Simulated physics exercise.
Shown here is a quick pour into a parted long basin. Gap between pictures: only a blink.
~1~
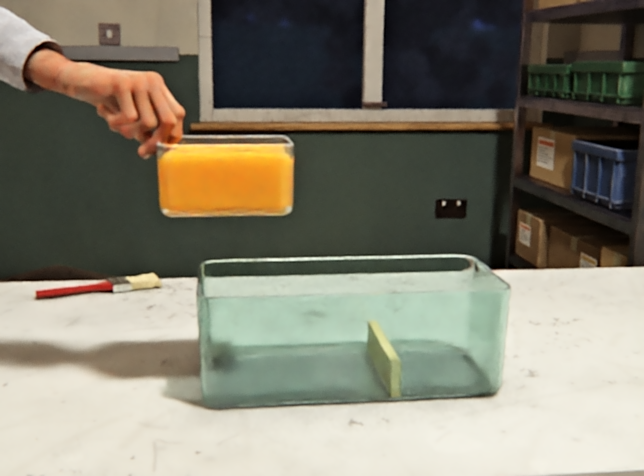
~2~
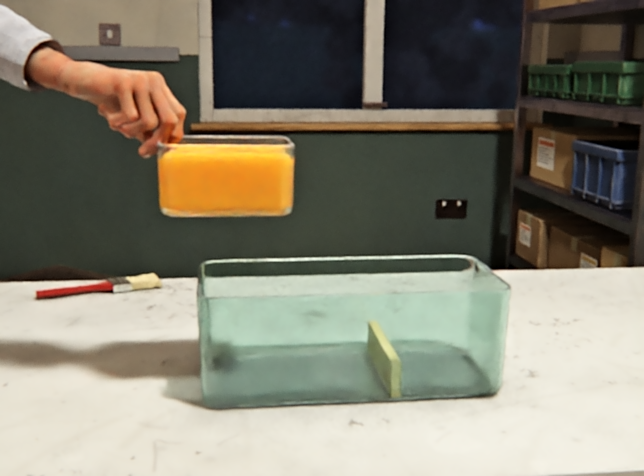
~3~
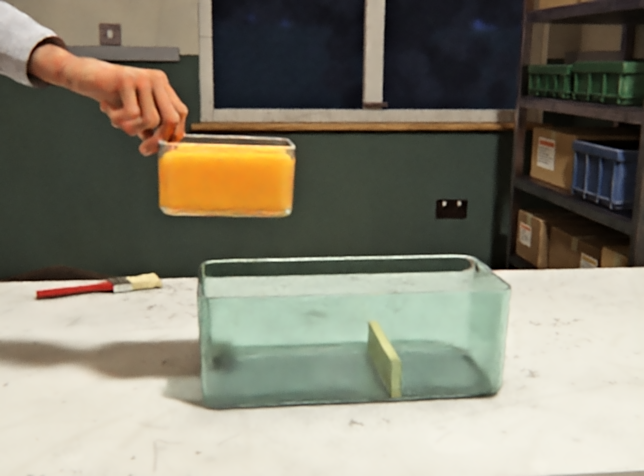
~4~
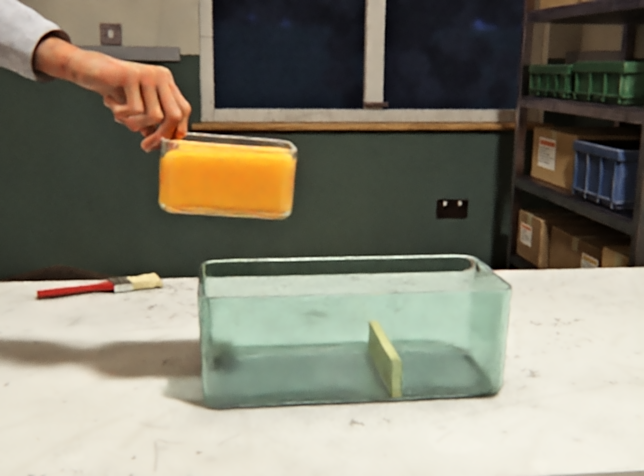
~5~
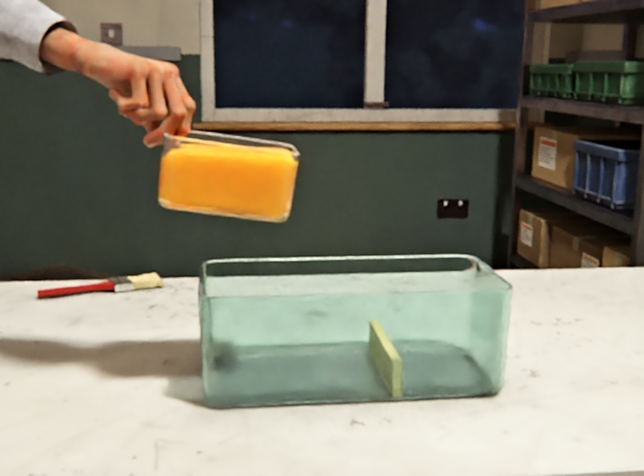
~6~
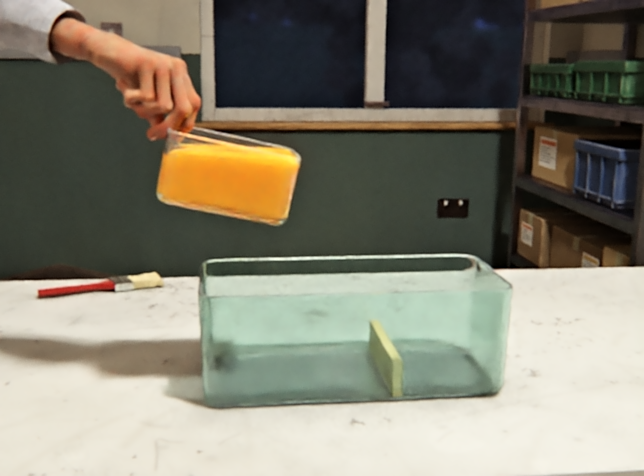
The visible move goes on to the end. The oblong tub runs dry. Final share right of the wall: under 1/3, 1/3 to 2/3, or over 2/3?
Under 1/3.
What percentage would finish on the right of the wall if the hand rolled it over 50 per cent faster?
It comes to around 15 per cent.
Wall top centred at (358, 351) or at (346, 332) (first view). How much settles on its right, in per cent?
In turn some 45 and 55 in a hundred.
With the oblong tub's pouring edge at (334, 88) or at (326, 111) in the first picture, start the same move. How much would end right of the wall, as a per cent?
Close to 65 in a hundred, then close to 60 in a hundred.
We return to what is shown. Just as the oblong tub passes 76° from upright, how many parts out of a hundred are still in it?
About 40 % remains.
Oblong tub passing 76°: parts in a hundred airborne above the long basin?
Roughly 35 per cent.
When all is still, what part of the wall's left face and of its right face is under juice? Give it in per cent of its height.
On the left it is 60 per cent, on the right 10.
A moment on, the oblong tub is tipped on its side and 40 per cent is still to pour, 25 is left of the wall and 0 right of it.
Next, the oblong tub is tipped right over and 4 per cent is still to pour, 86 is left of the wall and 2 right of it.
Then the oblong tub is tipped right over and 0 per cent is still to pour, 93 is left of the wall and 5 right of it.
Later the oblong tub is tipped right over and 0 per cent is still to pour, 92 is left of the wall and 6 right of it.
At rest 92 per cent lies left of the wall, 6 right of it and 2 outside.
